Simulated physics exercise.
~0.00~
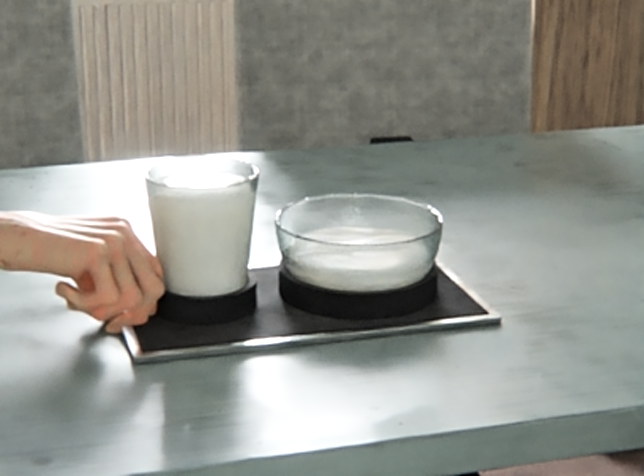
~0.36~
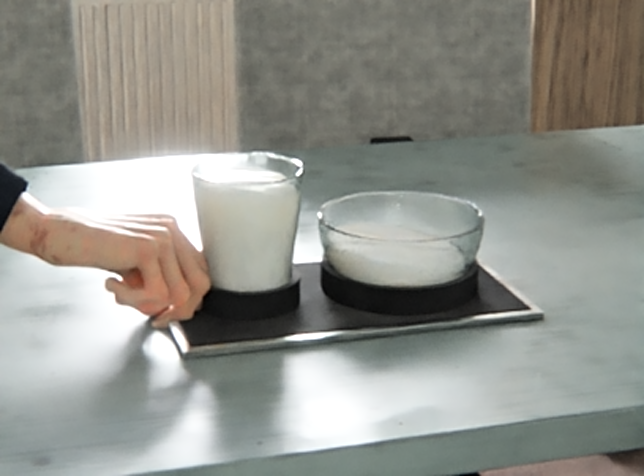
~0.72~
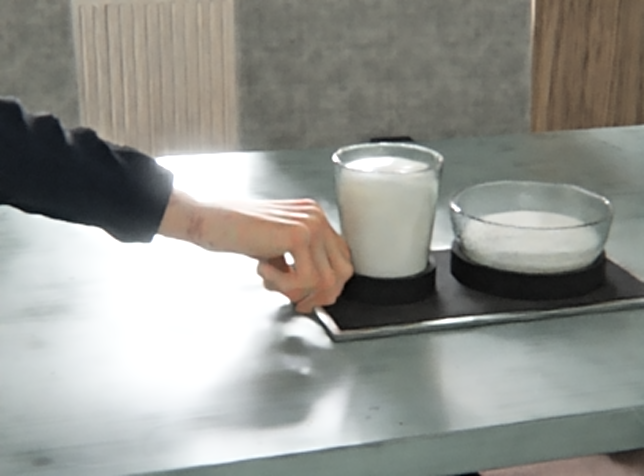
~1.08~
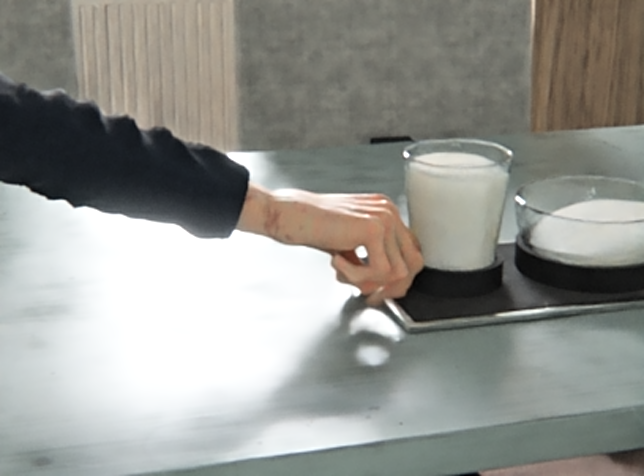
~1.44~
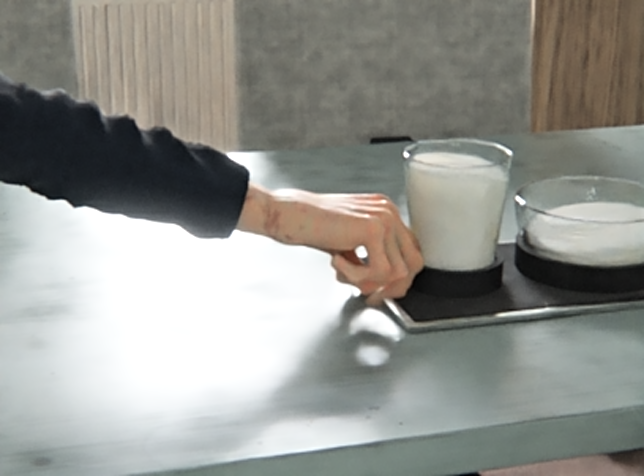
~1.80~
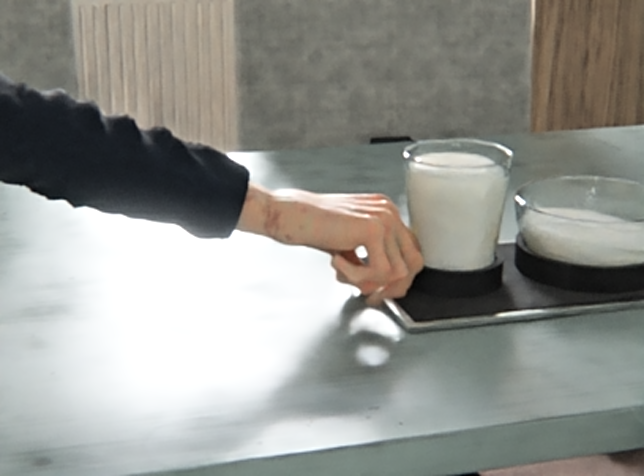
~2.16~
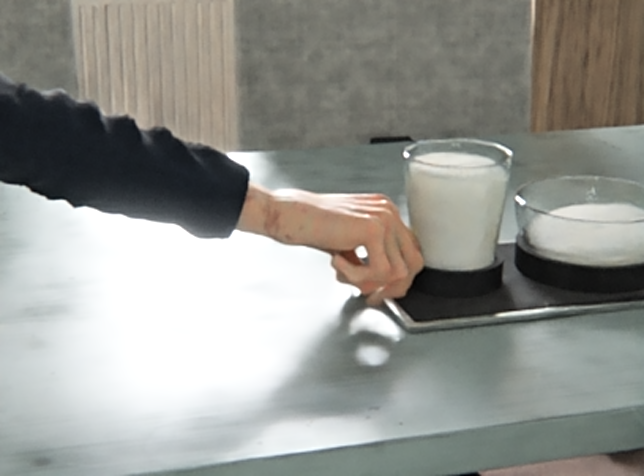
Tray holding a tumbler and a bowl of milk sliding right across a table, pushed by a hand, then stopping, nothing spilled.
